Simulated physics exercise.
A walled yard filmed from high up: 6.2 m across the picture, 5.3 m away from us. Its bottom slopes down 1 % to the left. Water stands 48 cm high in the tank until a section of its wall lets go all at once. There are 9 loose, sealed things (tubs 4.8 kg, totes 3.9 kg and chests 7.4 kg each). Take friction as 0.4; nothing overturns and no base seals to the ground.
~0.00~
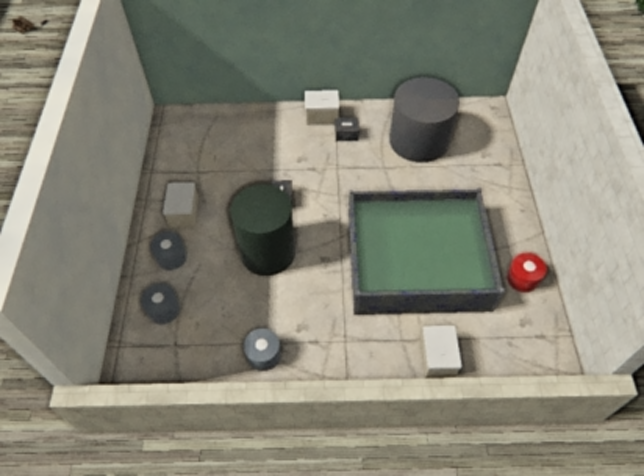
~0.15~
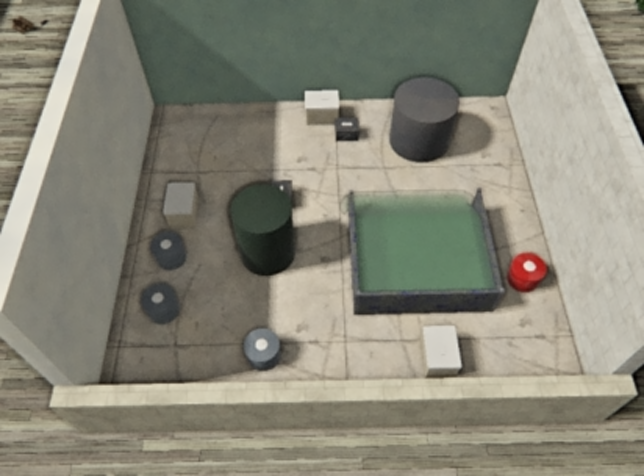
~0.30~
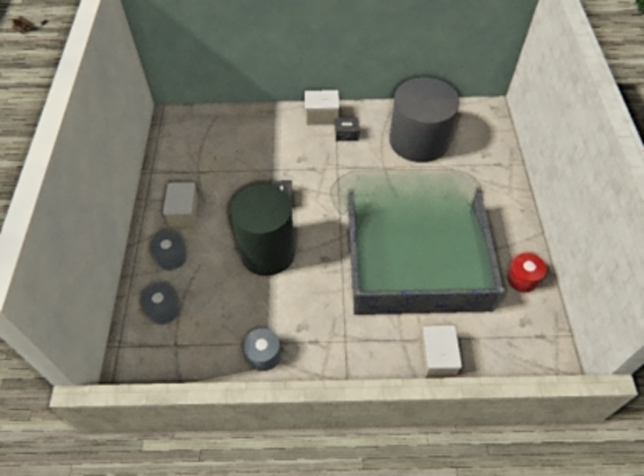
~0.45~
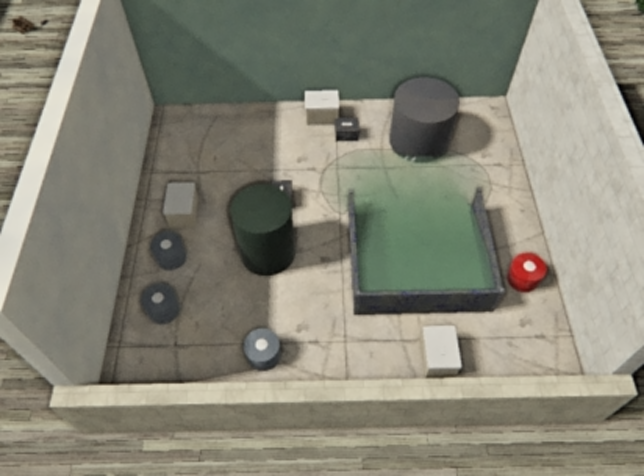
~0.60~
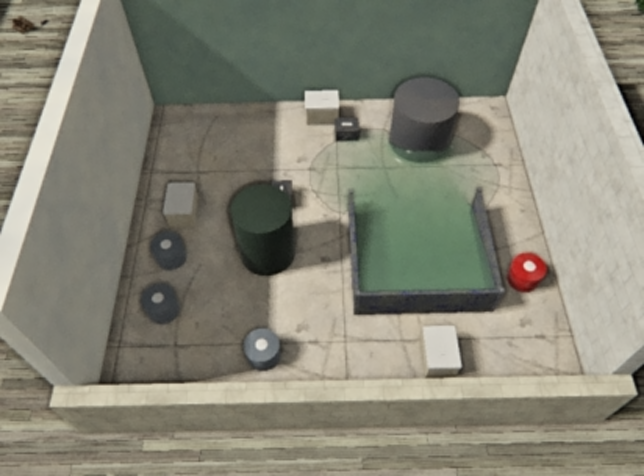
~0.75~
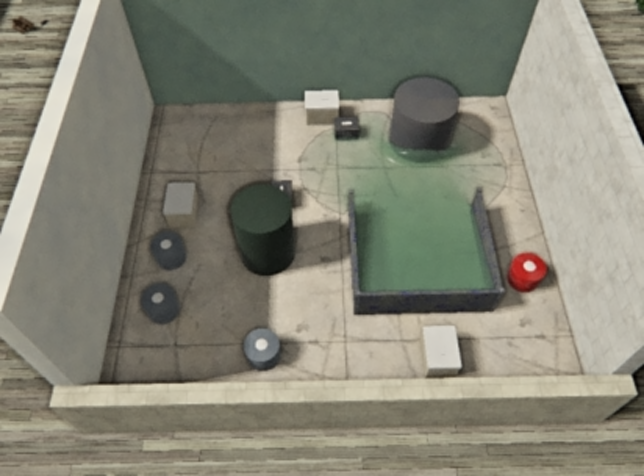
Green water held in a walled basin pours out through its open far side once that wall disappears, then spreads across the pale floor and around the large grey cylinder, while the surrounding tubs and boxes stay still.
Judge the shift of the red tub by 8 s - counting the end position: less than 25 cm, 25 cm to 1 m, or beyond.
The red tub gets carried off.
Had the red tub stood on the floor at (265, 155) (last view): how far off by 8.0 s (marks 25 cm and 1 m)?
It gets carried off.
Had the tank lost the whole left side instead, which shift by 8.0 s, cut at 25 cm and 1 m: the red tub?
Then the red tub stays put.
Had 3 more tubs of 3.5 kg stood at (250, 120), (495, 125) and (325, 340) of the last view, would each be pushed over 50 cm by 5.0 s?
In turn: More, over, less.
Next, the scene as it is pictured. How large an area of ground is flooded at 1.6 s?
Some 12 m2.
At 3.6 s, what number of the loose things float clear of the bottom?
I count 2.
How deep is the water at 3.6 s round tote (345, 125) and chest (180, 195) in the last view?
About 8 and 1 cm.
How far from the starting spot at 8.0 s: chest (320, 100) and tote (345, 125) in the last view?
In that order: 500 cm, 450 cm.
After 1.6 s the red tub is near (530, 266), 0.0 m from its start, aground; 2 afloat.
After 3.6 s the red tub is near (530, 267), 0.0 m from its start, aground; 2 afloat.
After 5.6 s the red tub is near (531, 312), 0.7 m from its start, afloat; 3 afloat.
After 8.0 s the red tub is near (470, 363), 1.7 m from its start, afloat; 4 afloat.
